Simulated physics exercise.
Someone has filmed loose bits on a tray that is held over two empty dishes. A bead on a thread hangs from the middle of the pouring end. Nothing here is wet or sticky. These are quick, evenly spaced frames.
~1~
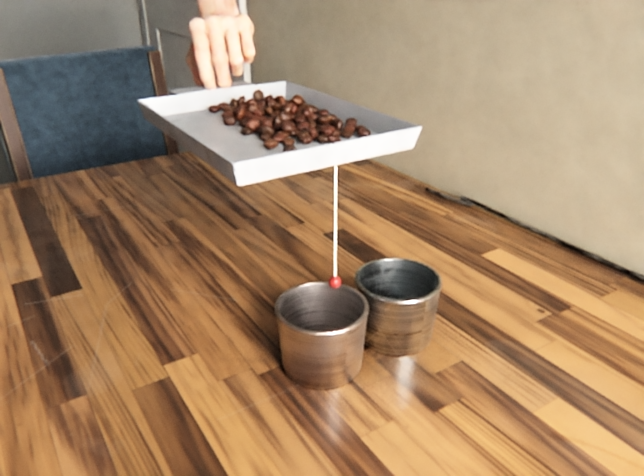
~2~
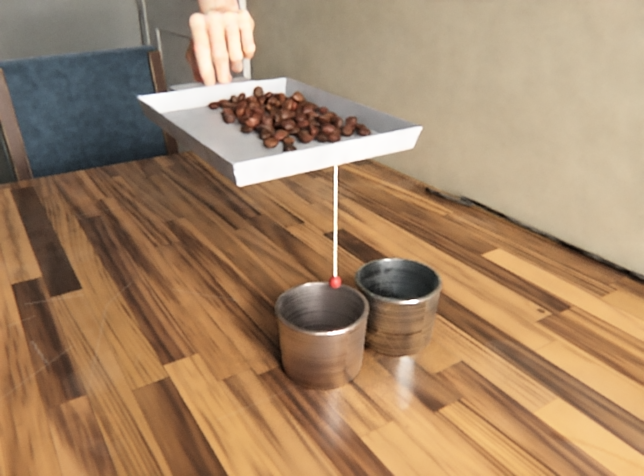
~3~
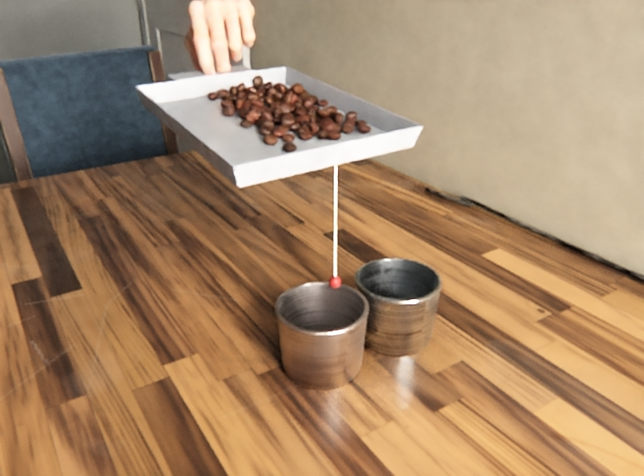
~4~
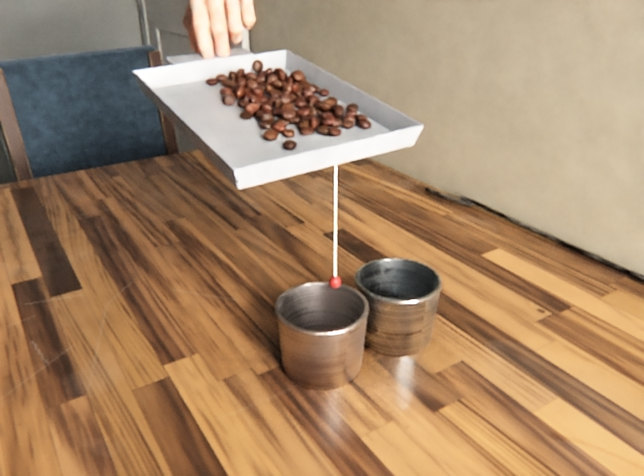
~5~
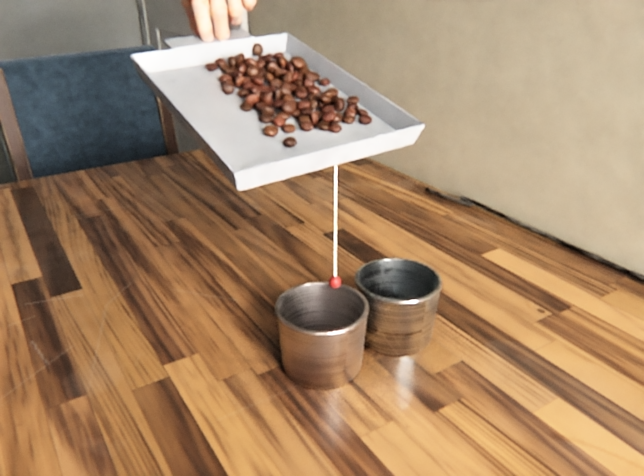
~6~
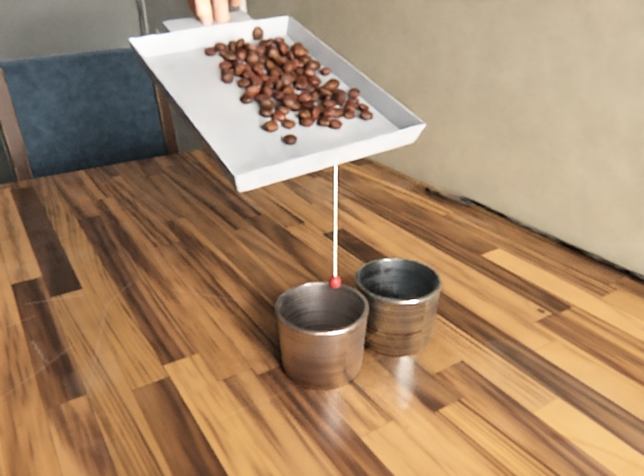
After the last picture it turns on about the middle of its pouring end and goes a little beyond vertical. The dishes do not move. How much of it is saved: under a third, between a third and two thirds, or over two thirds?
Together they catch less than a third.
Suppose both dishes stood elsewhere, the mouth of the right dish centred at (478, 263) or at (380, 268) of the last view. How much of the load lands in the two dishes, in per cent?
Near 0 % and 0 %.
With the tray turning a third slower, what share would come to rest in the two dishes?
Some 10 per cent.
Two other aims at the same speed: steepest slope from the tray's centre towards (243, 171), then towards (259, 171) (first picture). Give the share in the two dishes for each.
In turn 10 and 10 in a hundred.
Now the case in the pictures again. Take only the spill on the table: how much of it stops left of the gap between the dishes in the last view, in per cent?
It comes to 70 per cent or so.
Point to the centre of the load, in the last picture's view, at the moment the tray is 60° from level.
Close to (315, 145).
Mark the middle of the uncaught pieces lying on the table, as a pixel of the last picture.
Close to (301, 427).
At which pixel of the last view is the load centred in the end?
Roughly at (308, 418).
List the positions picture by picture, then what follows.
The first picture shows corners of the pouring end at (237, 160) and (414, 126), level; middle of the load at (275, 120), flat chocolate drops; left dish at (347, 352); right dish at (424, 320); bead on its thread at (335, 282).
The second picture shows corners of the pouring end at (237, 161) and (414, 126), level; middle of the load at (275, 118).
The third picture shows corners of the pouring end at (237, 162) and (415, 125), tipped barely, lowest at the left corner; middle of the load at (275, 111).
The fourth picture shows corners of the pouring end at (238, 165) and (416, 124), tipped a little, lowest at the left corner; middle of the load at (275, 101).
The fifth picture shows corners of the pouring end at (239, 168) and (417, 123), tipped a little, lowest at the left corner; middle of the load at (275, 90).
The sixth picture shows corners of the pouring end at (239, 171) and (418, 123), tipped clearly, lowest at the left corner; middle of the load at (275, 80); left dish at (347, 352); right dish at (424, 320).
Soon after the last picture, tray tipped steeply; nearly all on the tray; a small part in the air.
A little later, tray tipped right over; about half on the tray; a stray few in the left dish; about a third outside both; about a quarter in the air.
Later still, tray tipped past a quarter turn; a small part in the left dish; nearly all outside both.
At rest, tray tipped past a quarter turn; a small part in the left dish; none in the right dish; nearly all outside both.
